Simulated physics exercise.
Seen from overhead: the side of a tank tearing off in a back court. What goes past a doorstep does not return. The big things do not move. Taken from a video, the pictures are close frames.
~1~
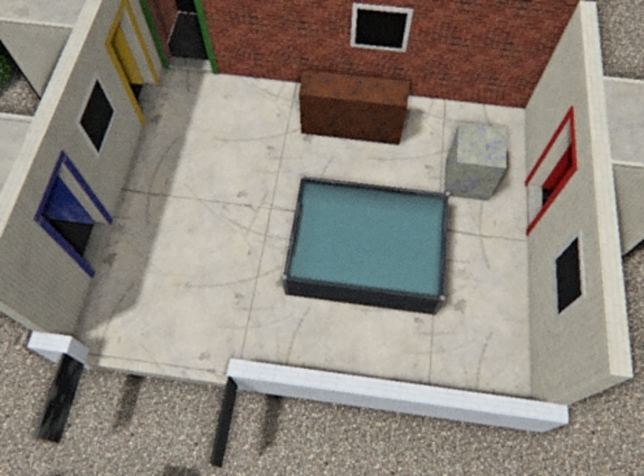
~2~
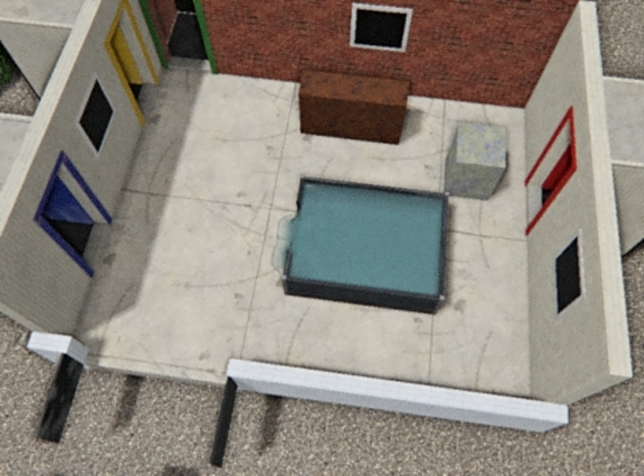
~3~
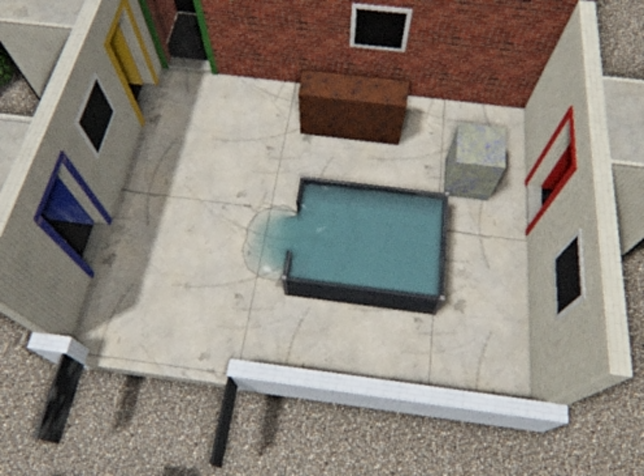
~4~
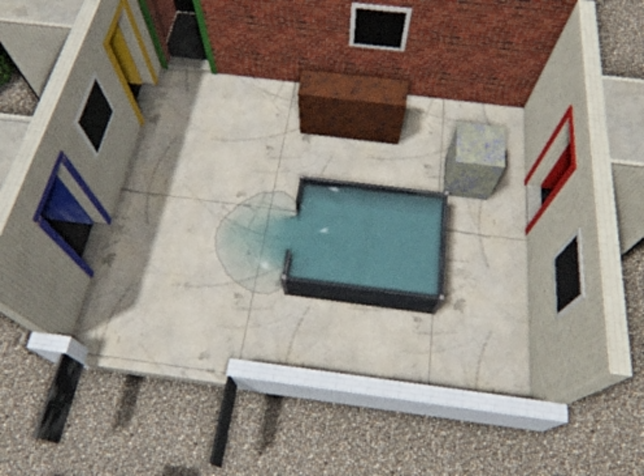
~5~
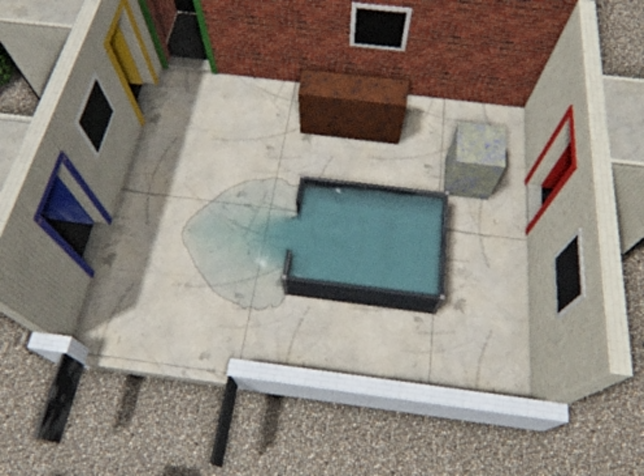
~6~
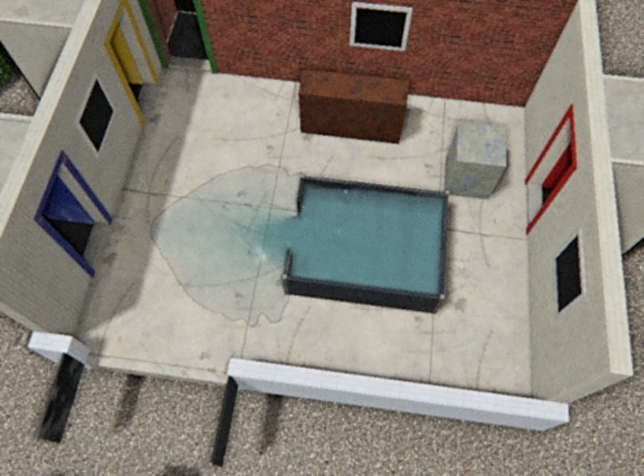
Water pours from a gap in the tank's left side and spreads left across the court.
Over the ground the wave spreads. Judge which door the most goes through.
The most goes through the blue door.
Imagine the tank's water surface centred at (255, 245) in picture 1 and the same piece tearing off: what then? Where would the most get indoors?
The answer is the blue door.
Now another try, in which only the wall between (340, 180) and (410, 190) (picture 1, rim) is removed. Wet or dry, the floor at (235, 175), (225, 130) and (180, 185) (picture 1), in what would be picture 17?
One by one: Waterlogged, waterlogged, waterlogged.
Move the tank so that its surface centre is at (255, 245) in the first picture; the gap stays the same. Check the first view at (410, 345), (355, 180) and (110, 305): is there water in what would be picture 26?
Log, spots in order: Unwetted / unwetted / taken by the flood.
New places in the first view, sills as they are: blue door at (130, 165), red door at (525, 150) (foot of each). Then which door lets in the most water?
I'd go with the blue one.
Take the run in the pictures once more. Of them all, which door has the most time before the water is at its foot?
I say the red-painted one.
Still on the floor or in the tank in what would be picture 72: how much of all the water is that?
Estimate: Close to 66 %.
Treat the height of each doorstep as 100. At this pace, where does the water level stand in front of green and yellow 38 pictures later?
Readings, in sequence: 130 percent and 150 percent.
A moment on, water covers 30 % of the floor; green door not reached, blue door a trickle in, red door not reached, yellow door not reached.
Next, water covers 40 % of the floor; green door not reached, blue door some in, red door not reached, yellow door wet at the sill, nothing in.
Then, water covers 40 % of the floor; green door some in, blue door a lot in, red door not reached, yellow door a trickle in.
Later, water covers 50 % of the floor; green door a lot in, blue door a lot in, red door not reached, yellow door some in.
In the end, water covers 70 % of the floor; green door a lot in, blue door a lot in, red door wet at the sill, nothing in, yellow door some in; the blue door has let in the most.
